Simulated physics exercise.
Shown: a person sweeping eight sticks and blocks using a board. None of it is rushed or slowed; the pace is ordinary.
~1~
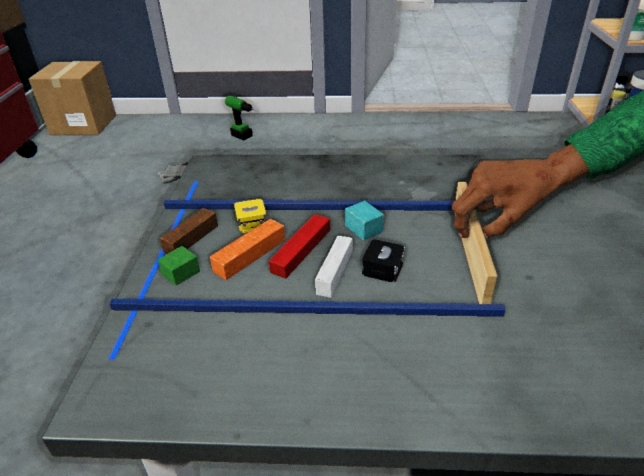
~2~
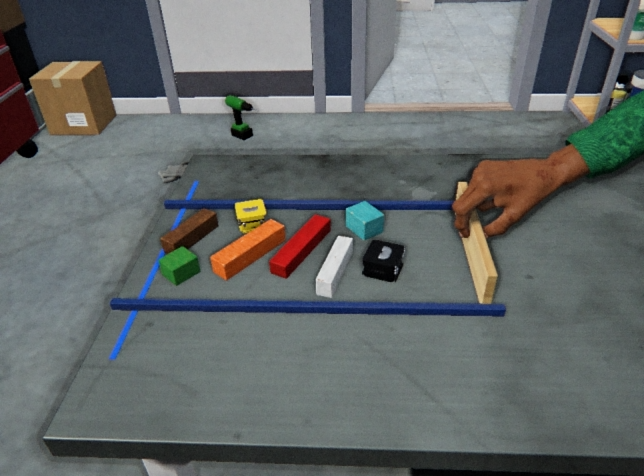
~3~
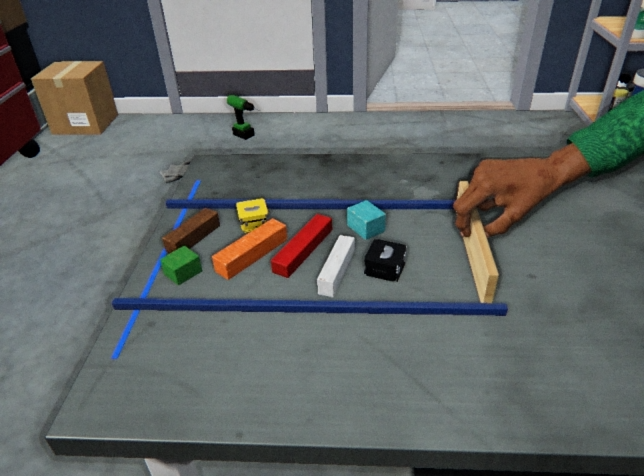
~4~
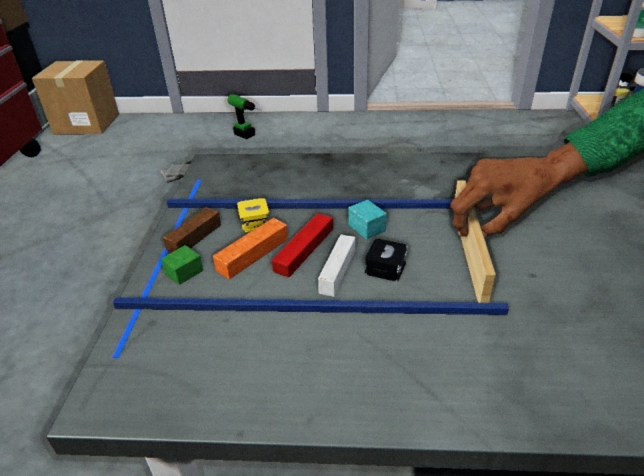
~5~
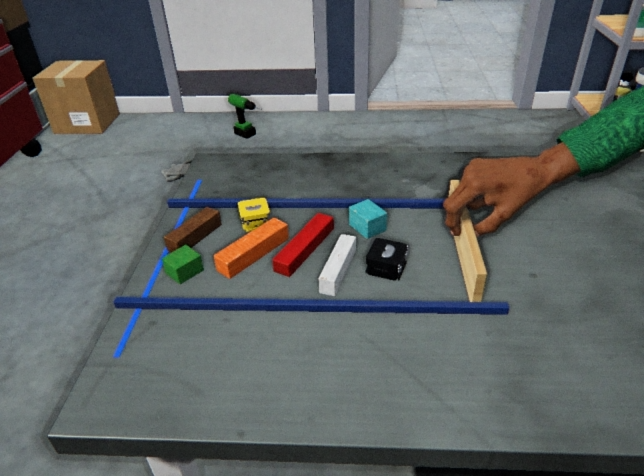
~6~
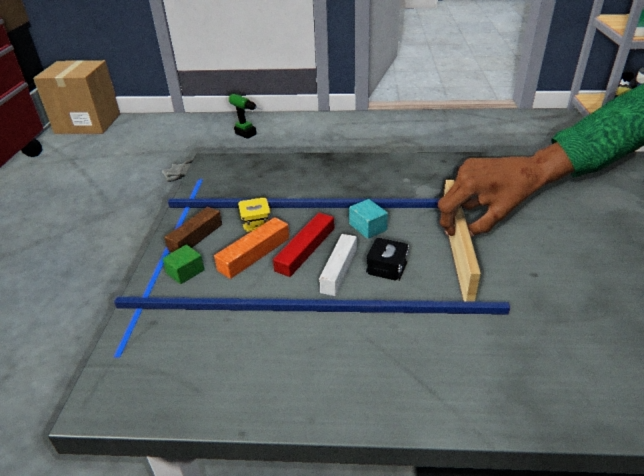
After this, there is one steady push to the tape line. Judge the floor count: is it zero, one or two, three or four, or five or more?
Turns out five or more get pushed past the edge and drop.
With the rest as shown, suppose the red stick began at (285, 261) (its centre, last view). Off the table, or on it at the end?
Result: It comes off.
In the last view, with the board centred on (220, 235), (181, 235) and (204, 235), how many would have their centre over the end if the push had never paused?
2; 6; 3.
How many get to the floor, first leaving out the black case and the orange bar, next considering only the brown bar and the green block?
Count of fallen: 4 / 4.
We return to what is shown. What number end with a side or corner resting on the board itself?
Contact count: 2.
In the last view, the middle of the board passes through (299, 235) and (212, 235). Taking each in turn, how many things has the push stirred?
Counts: 7 / 8.
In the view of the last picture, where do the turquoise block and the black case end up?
Final positions - turquoise block around (167, 214), black case around (140, 262).
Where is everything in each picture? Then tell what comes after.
Brown bar (190, 232); green block (179, 266); yellow case (251, 217); board (473, 239); tape (163, 251), in the first frame.
Green block (180, 266); orange bar (250, 248), in the second frame.
Yellow case (253, 216); black case (385, 261), in the third frame.
Brown bar (193, 231); turquoise block (367, 219), in the fourth frame.
Green block (183, 264); red stick (305, 243), in the fifth frame.
Brown bar (195, 231); green block (184, 264); yellow case (255, 215); board (459, 236); tape (168, 250), in the sixth frame.
Soon after, none off yet; brown bar at rest near (195, 231); green block at rest near (184, 264); yellow case at rest near (255, 215).
After that, none off yet; brown bar displaced a little near (174, 232); green block displaced about its own width near (140, 261); yellow case displaced well along near (211, 210).
In the end, the number that fall off is five or more; gone, white bar, red stick, orange bar, yellow case, green block and brown bar.
